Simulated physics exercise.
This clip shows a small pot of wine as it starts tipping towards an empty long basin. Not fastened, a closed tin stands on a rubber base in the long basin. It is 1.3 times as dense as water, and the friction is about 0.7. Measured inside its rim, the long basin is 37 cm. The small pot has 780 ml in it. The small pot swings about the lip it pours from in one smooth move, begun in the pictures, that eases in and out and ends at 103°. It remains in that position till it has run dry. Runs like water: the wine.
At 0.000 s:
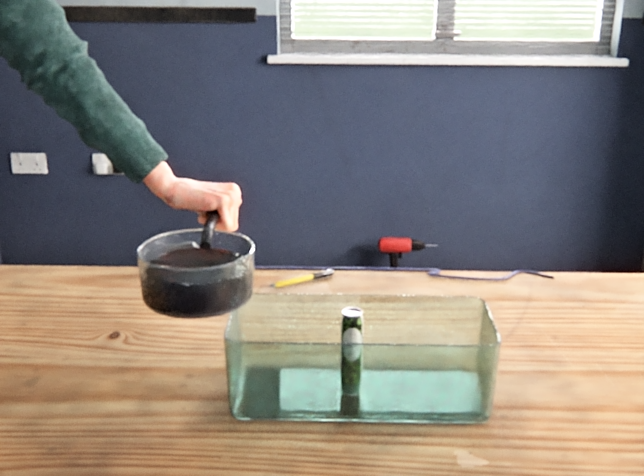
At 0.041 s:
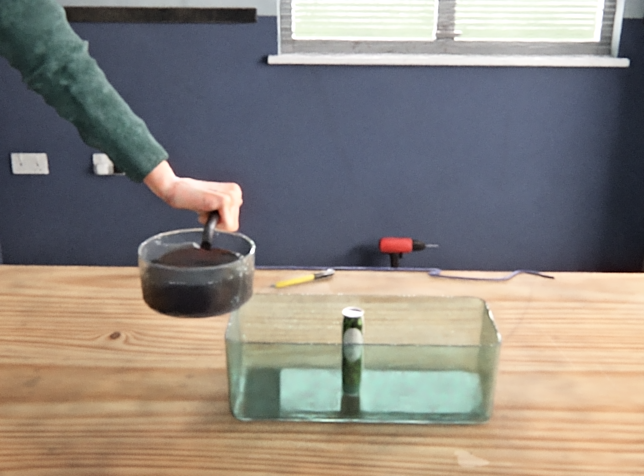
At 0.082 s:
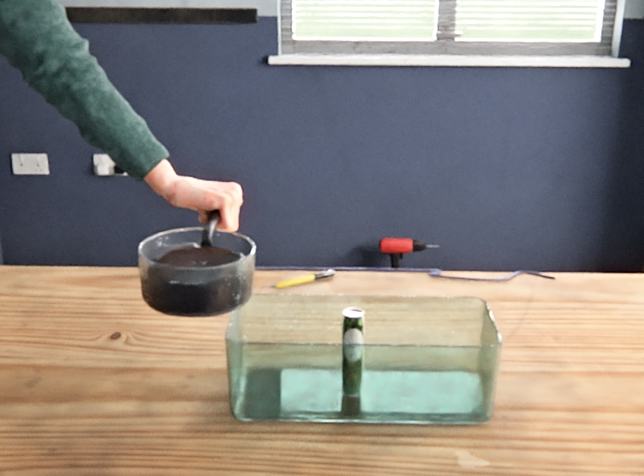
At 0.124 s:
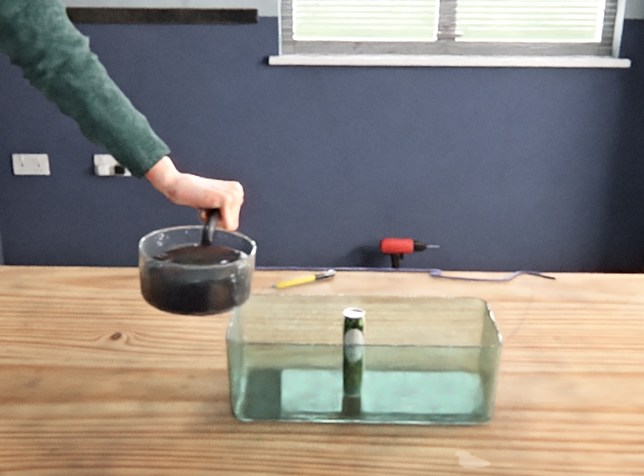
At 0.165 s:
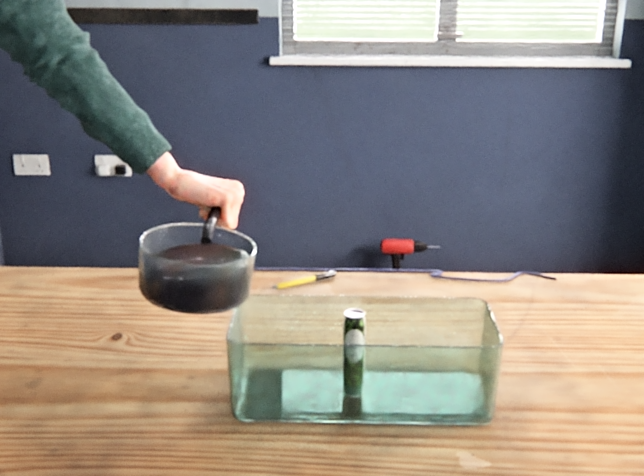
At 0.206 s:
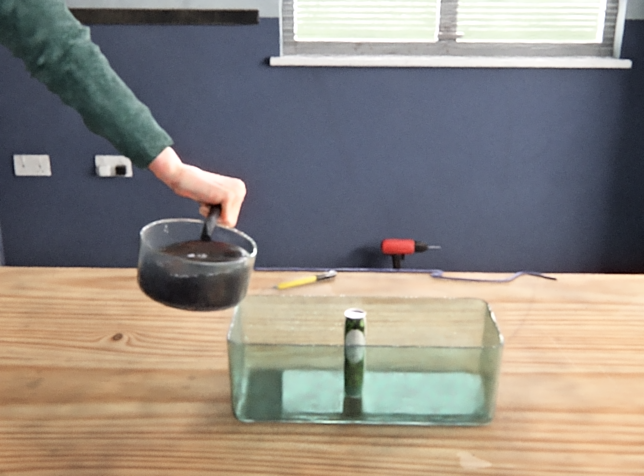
At the start, a hand in a green sleeve holds a small glass pot of dark wine level, above and to the left of a long glass basin with a closed tin standing inside. The pot then tilts slightly toward the basin, its left side dipping no lower, while the tin stays still.
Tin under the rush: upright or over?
It gets tipped over.
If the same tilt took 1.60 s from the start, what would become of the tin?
Outcome - the tin stays erect.
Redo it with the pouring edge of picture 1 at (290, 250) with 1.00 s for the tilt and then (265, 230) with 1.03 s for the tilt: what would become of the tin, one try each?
Try 1: Still standing; try 2: Tipped over.
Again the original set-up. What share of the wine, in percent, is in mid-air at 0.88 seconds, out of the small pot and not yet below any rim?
Estimate: About 18 in a hundred.
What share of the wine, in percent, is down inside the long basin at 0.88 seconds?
About 70 per cent.
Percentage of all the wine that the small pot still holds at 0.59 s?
About 68 per cent.
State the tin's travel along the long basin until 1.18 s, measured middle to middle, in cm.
2 cm, roughly.
Then, 0.59 s in, the tilt is 66° and 68 per cent is still to pour; the tin stands where it began.
Then, 0.88 s in, the tilt is 99° and 12 per cent is still to pour; the tin stands where it began.
Then, 1.18 s in, the tilt is 103° and 1 per cent is still to pour; the tin leans 13°.
Then, 1.50 s in, the tilt is 103° and 0 per cent is still to pour; the tin lies on its side.
Finally, the tin lies on its side.
